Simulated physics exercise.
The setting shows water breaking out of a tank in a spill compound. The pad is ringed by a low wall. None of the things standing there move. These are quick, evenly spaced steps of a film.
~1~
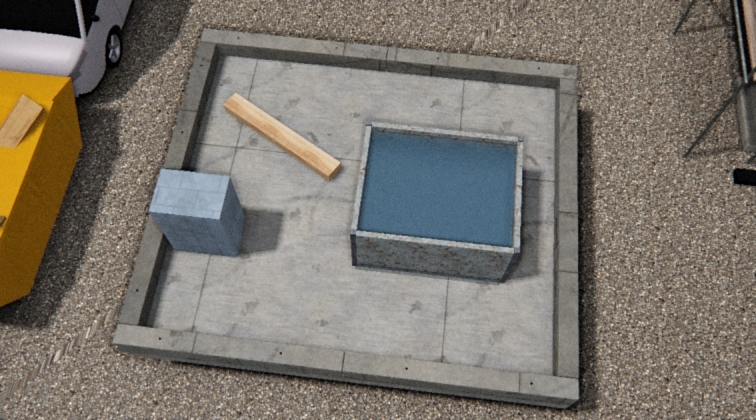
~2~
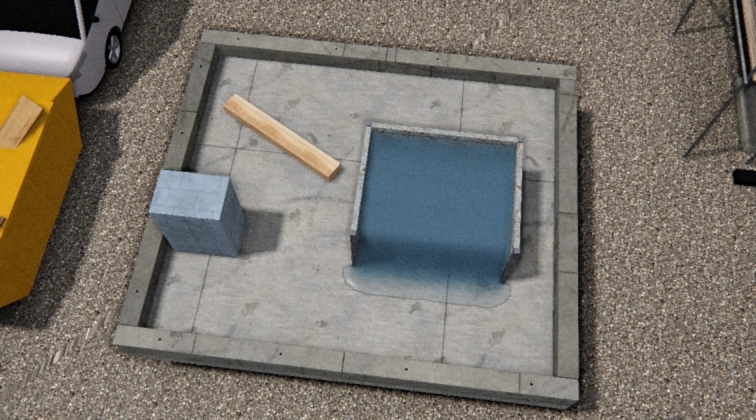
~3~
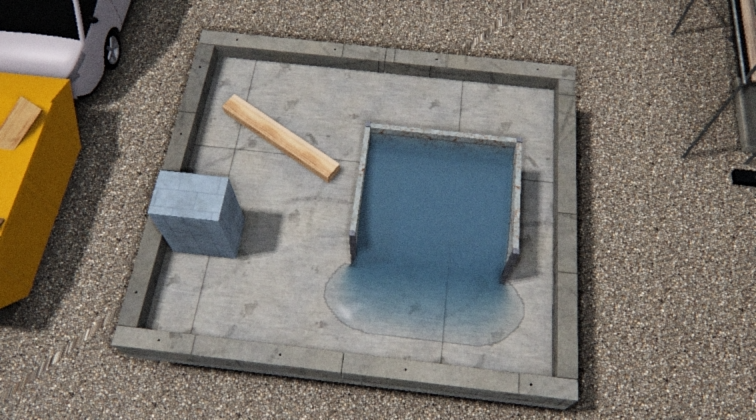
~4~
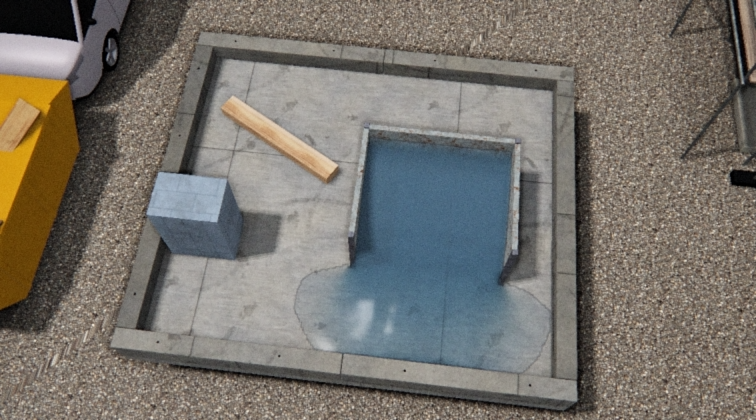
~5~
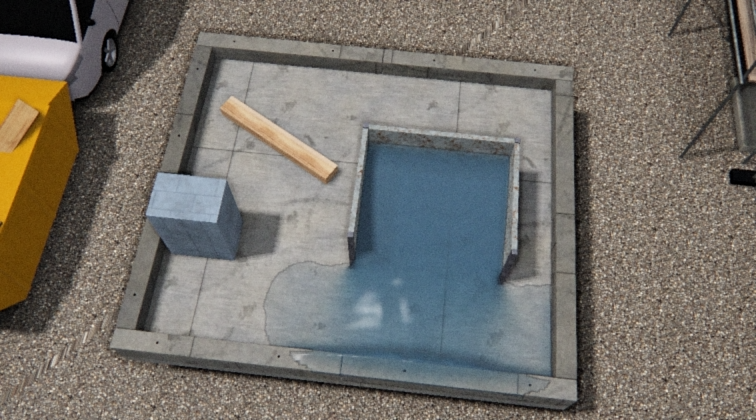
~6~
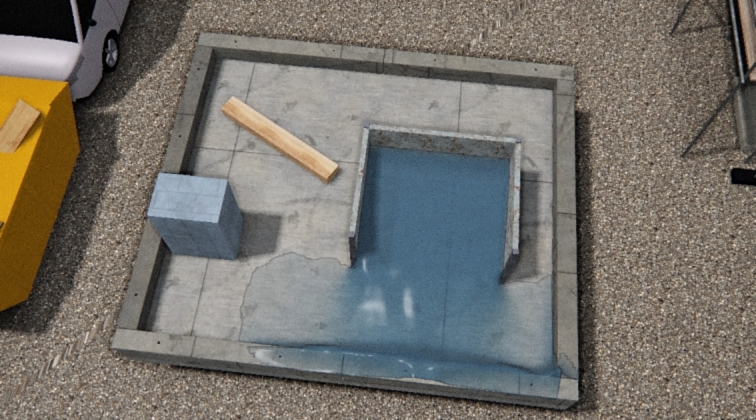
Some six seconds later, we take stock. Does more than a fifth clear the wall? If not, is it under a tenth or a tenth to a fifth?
Upward of a fifth escapes.
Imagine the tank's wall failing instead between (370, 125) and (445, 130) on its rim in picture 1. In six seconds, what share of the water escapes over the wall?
Close to 12 per cent, I reckon.
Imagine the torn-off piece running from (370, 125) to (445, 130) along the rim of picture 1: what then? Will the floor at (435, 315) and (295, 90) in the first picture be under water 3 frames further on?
Going through them one by one, I'd say spared, then drenched.
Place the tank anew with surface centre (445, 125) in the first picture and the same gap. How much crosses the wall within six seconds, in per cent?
About 16 per cent.
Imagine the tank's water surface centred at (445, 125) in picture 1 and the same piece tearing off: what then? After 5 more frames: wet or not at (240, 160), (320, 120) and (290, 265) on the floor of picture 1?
Untouched, untouched, submerged.
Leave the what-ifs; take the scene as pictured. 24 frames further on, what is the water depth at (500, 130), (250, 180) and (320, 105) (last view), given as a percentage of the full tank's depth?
Readings in sequence: 4, 4, 0 percent.
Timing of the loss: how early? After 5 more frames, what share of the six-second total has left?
Approximately 65 %.
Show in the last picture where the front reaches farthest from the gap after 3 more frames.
Best guess: Near (145, 335).
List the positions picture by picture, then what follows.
Still water in the tank at (439, 188), in the first frame.
The front is at (348, 269), out from the gap at (431, 260), in the second frame.
The front is at (333, 296), out from the gap at (429, 263), in the third frame.
The front is at a hidden place, out from the gap at (428, 265), in the fourth frame.
The front is at a hidden place, out from the gap at (427, 266), in the fifth frame.
Water pours out at (428, 266) and has run to a hidden place, in the sixth frame.
A moment on, water covers 25 % of the floor; the low wall has let 10 % over.
Next, water covers 30 % of the floor; the low wall has let 19 % over.
Then, water covers 45 % of the floor; the low wall has let 30 % over.
Later, water covers 60 % of the floor; the low wall has let 31 % over.
In the end, water covers 75 % of the floor; the low wall has let 31 % over.
